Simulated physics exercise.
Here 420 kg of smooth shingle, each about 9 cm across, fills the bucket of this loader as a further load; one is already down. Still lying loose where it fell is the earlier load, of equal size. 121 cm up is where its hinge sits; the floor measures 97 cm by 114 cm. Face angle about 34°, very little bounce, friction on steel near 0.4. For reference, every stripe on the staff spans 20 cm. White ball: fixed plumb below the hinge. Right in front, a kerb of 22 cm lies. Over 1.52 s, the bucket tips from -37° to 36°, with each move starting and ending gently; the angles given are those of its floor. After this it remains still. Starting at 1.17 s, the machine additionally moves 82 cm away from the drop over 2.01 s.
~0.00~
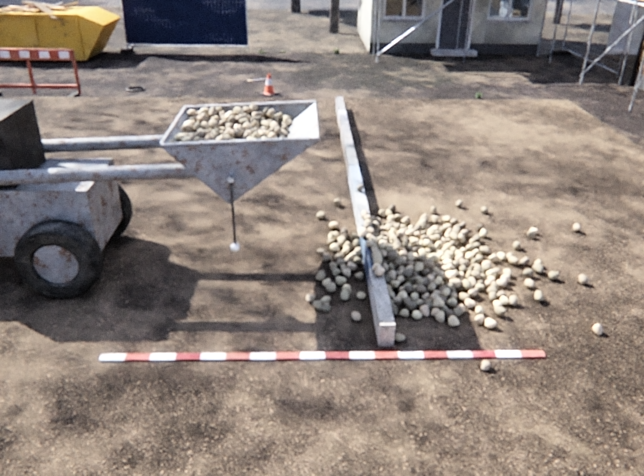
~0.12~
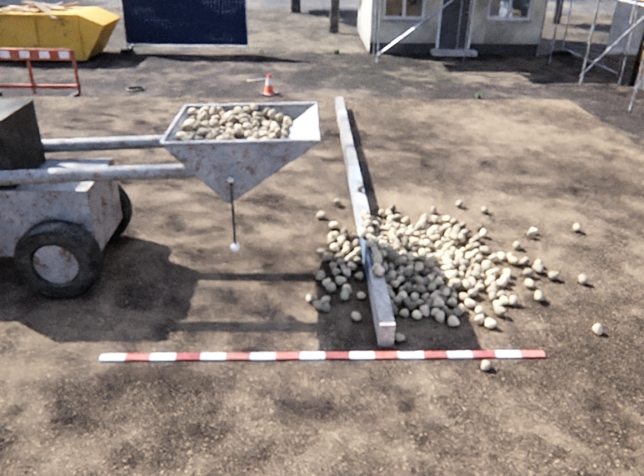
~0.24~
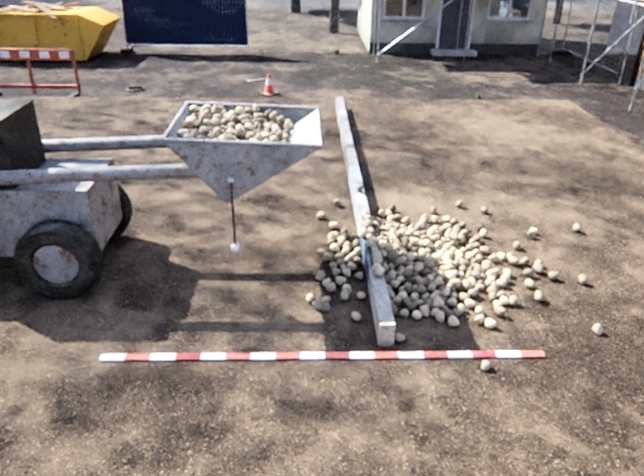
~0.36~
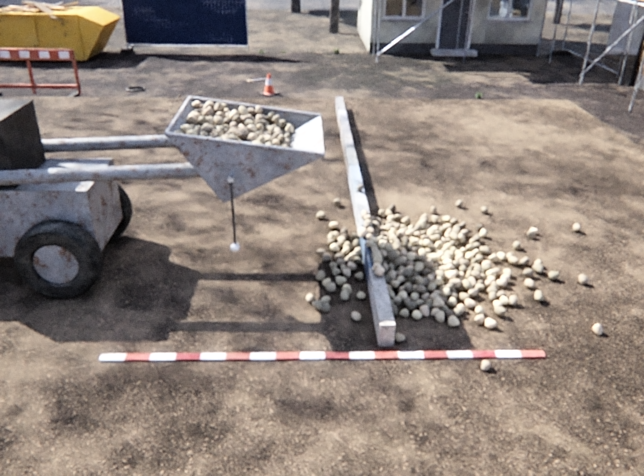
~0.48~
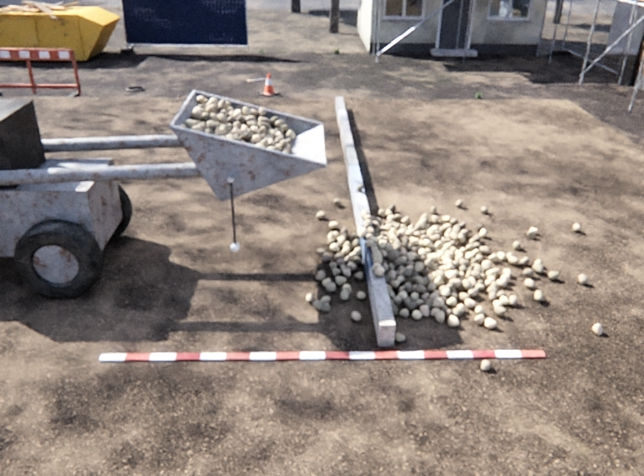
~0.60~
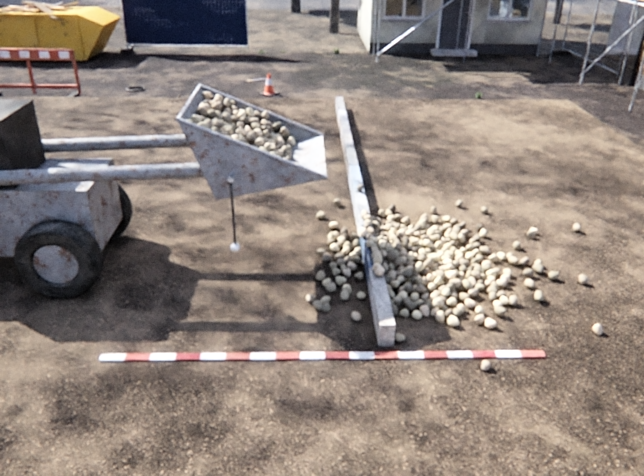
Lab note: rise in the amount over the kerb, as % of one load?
Approximately 0 %.
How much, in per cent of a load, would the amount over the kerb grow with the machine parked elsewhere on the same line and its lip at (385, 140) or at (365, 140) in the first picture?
First place: Roughly 50 %; second place: Roughly 25 %.
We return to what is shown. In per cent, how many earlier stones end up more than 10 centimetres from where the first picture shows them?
I'd say roughly 0 per cent of them.
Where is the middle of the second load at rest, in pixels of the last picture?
(321, 257).
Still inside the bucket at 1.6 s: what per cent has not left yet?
Roughly 40 parts in a hundred of the load.
After 1.1 s the floor is at 25°; in per cent of one load, 100 in the bucket, 14 on this side of the kerb, 87 over the kerb; the foremost stones are at (555, 261).
After 1.6 s the floor is at 36°; in per cent of one load, 40 in the bucket, 73 on this side of the kerb, 87 over the kerb; the foremost stones are at (555, 261).
After 3.6 s the floor is at 36°; in per cent of one load, 0 in the bucket, 113 on this side of the kerb, 87 over the kerb; the foremost stones are at (555, 261).
After 6.4 s the floor is at 36°; in per cent of one load, 0 in the bucket, 113 on this side of the kerb, 87 over the kerb; the foremost stones are at (555, 261). Net gain over the kerb, 0.
